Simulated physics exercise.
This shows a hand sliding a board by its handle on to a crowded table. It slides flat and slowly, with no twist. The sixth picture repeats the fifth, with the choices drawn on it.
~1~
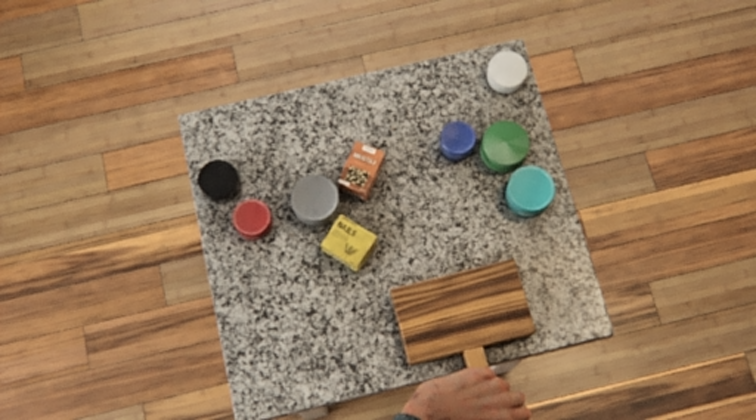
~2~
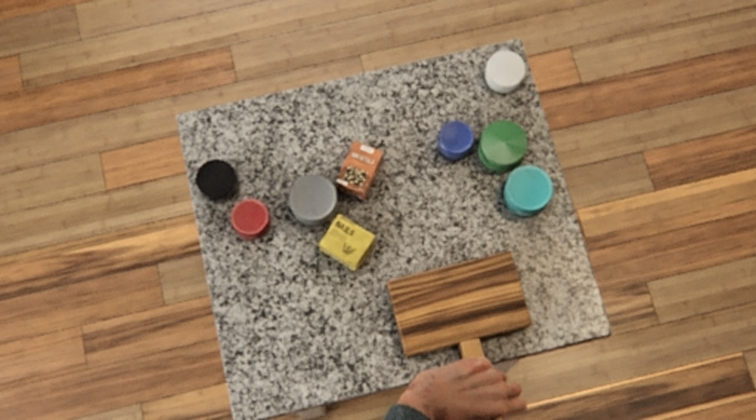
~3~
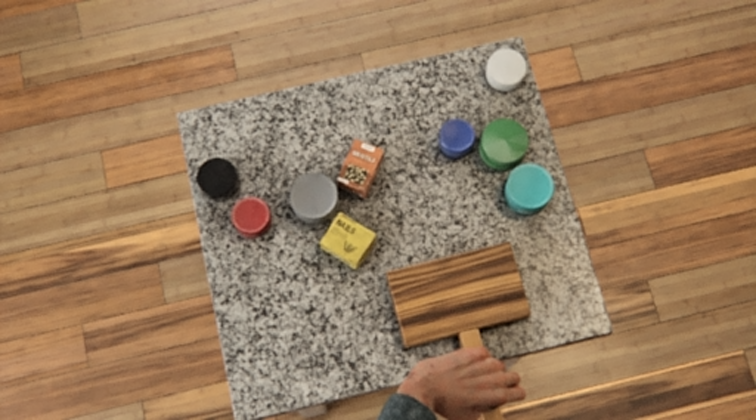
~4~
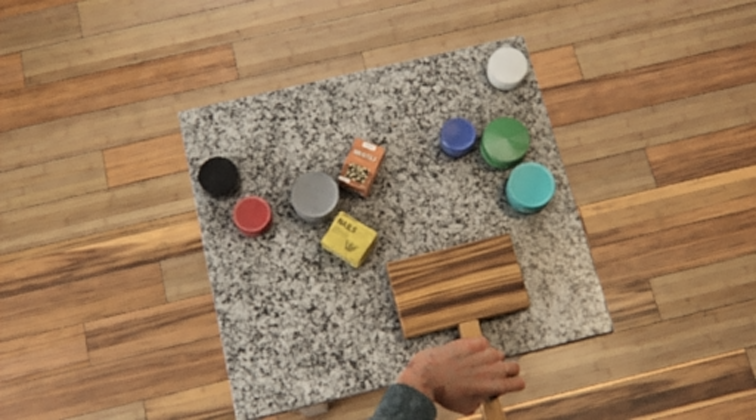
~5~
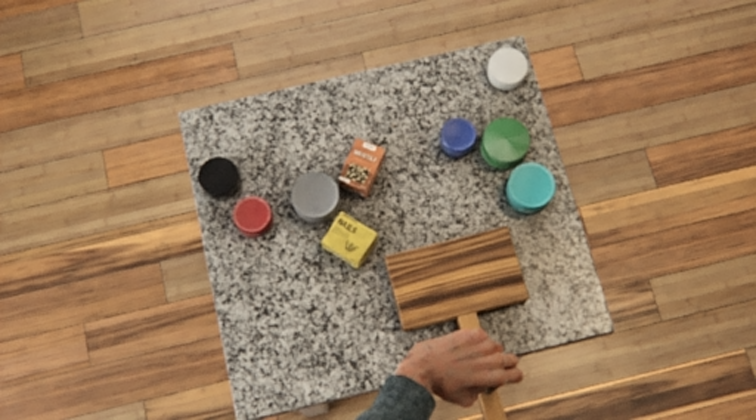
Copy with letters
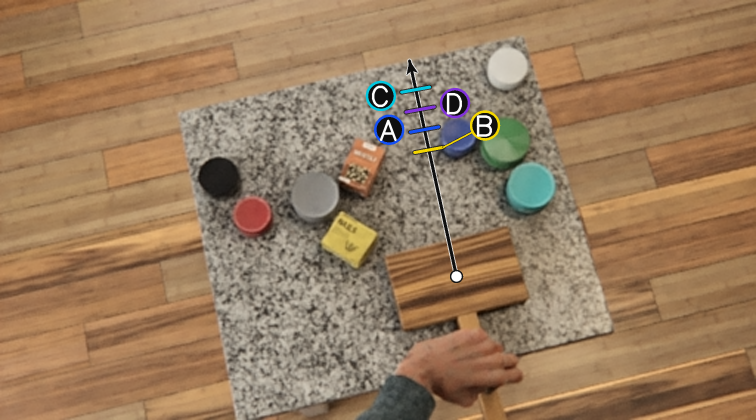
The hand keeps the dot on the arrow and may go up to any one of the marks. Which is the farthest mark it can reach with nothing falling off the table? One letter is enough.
At D, and not beyond.
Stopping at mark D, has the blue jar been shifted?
By then, yes.
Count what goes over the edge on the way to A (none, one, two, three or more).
By then, none.
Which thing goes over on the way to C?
The blue jar goes over.
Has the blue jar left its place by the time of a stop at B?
Yes.
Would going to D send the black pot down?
By then, no.
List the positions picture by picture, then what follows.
In the first frame, green tin (505, 147); blue jar (457, 142); red jar (253, 220).
In the second frame, board (459, 302); orange box (360, 171).
In the third frame, board (458, 293); white pot (506, 71).
In the fourth frame, board (458, 284); grey tub (316, 198).
In the fifth frame, board (456, 277); green tin (505, 144); blue jar (458, 139); red jar (254, 217).
On the marked copy, A at (424, 130); B at (429, 150); C at (416, 89); D at (420, 109); the arrow from (457, 276) to (410, 61); the white dot at (457, 276).
Following D. Soon after the start, board (442, 217); white pot (507, 70); black pot (220, 179).
Later, board (429, 157); green tin (511, 134); blue jar (447, 99).
In the end, board (420, 113); blue jar (436, 57); green tin (513, 133); nothing has fallen.
As for the rest, A is safe but short; B is safe but short; C drops the blue jar.
